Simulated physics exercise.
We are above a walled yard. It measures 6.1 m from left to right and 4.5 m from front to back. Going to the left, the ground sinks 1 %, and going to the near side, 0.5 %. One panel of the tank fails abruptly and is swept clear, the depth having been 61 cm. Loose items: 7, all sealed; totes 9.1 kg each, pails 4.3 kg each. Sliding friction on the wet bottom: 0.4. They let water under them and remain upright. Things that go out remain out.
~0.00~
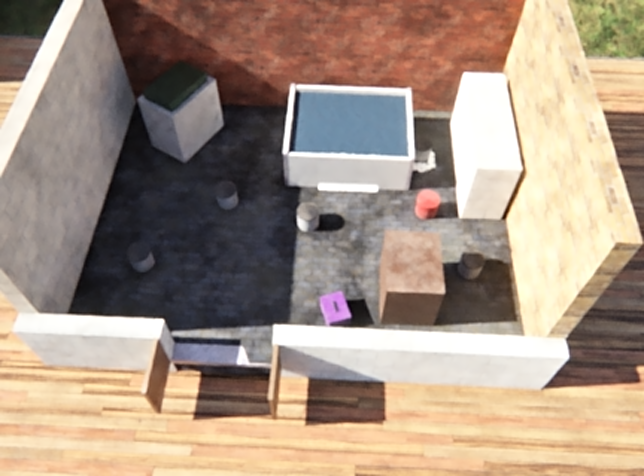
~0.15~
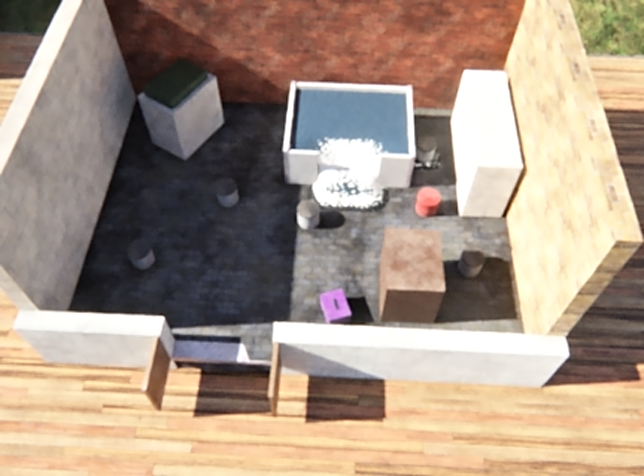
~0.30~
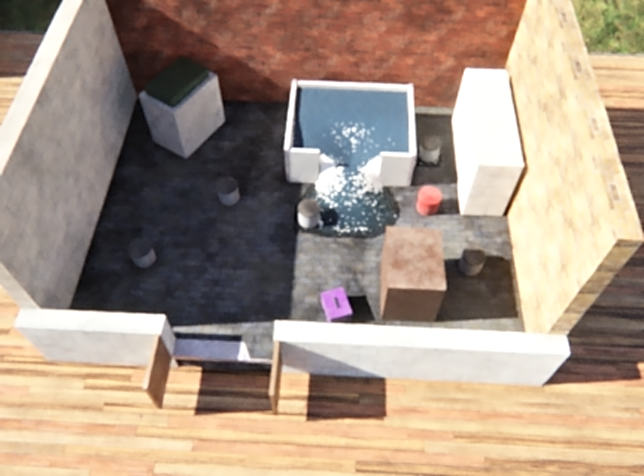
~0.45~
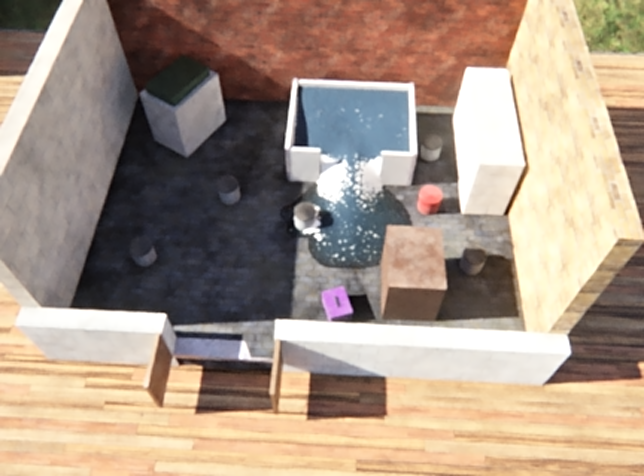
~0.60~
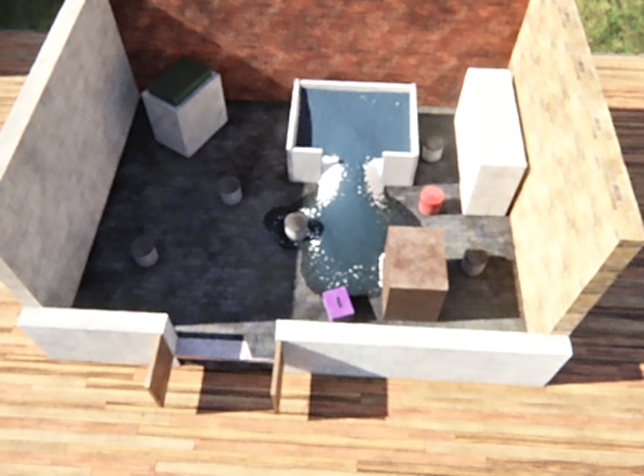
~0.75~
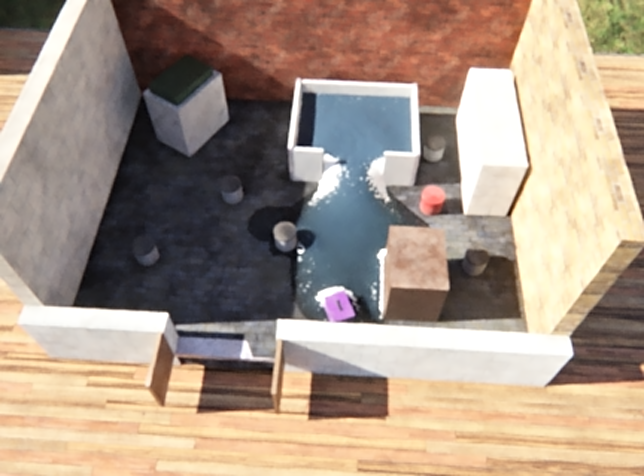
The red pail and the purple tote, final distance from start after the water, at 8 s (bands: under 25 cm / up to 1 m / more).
Red pail: Long move, purple tote: Long move.
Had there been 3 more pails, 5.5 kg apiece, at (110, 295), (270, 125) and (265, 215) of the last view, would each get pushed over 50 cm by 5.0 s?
Going one by one: Too far, not far enough, not far enough.
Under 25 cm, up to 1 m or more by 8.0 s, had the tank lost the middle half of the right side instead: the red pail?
Well, the red pail is flushed away.
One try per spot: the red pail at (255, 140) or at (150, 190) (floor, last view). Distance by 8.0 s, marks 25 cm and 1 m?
Run 1: It remains nearly still. Run 2: It is pushed a bit.
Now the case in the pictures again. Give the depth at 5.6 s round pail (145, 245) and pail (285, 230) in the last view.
5 and 3 cm.
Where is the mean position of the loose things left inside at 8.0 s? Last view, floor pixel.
About (285, 218).
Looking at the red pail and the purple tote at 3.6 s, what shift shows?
Shifts by then: Around 0 and 10 cm.
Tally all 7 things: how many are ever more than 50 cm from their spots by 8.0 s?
5.
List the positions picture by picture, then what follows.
In the first frame, the red pail at (429, 199) rests on the ground; the purple tote at (336, 307) rests on the ground; water covers 2.6 m2; 0 of 7 have shifted.
In the second frame, the red pail at (429, 197), on the bottom; the purple tote at (336, 304), on the bottom; 3.1 m2 under water; 1 of 7 have shifted.
In the third frame, the red pail at (430, 195) rests on the ground; the purple tote at (337, 303) rests on the ground; water covers 3.8 m2; 1 of 7 have shifted.
In the fourth frame, the red pail at (431, 194), on the bottom; the purple tote at (337, 302), on the bottom; water covers 4.7 m2; 2 of 7 have shifted.
In the fifth frame, the red pail at (433, 195), on the bottom; the purple tote at (339, 302) rests on the ground; water covers 5.5 m2; 2 of 7 have shifted.
In the sixth frame, the red pail at (434, 195) rests on the ground; the purple tote at (339, 306), on the bottom, 5 cm from its start; 6.3 m2 under water; 3 of 7 have shifted.
After 1.6 s the red pail is near (434, 195), 0.0 m from its start, aground; the purple tote is near (330, 311), 0.2 m from its start, afloat; 0 of 7 are out; 1 afloat.
After 3.6 s the red pail is near (434, 195), 0.0 m from its start, aground; the purple tote is near (334, 296), 0.1 m from its start, afloat; 0 of 7 are out; 3 afloat.
After 5.6 s the red pail is near (391, 181), 0.7 m from its start, afloat; the purple tote is near (316, 303), 0.3 m from its start, afloat; 0 of 7 are out; 4 afloat.
After 8.0 s the red pail is near (326, 268), 2.0 m from its start, aground; the purple tote is near (204, 314), 1.8 m from its start, aground; 0 of 7 are out; 1 afloat.
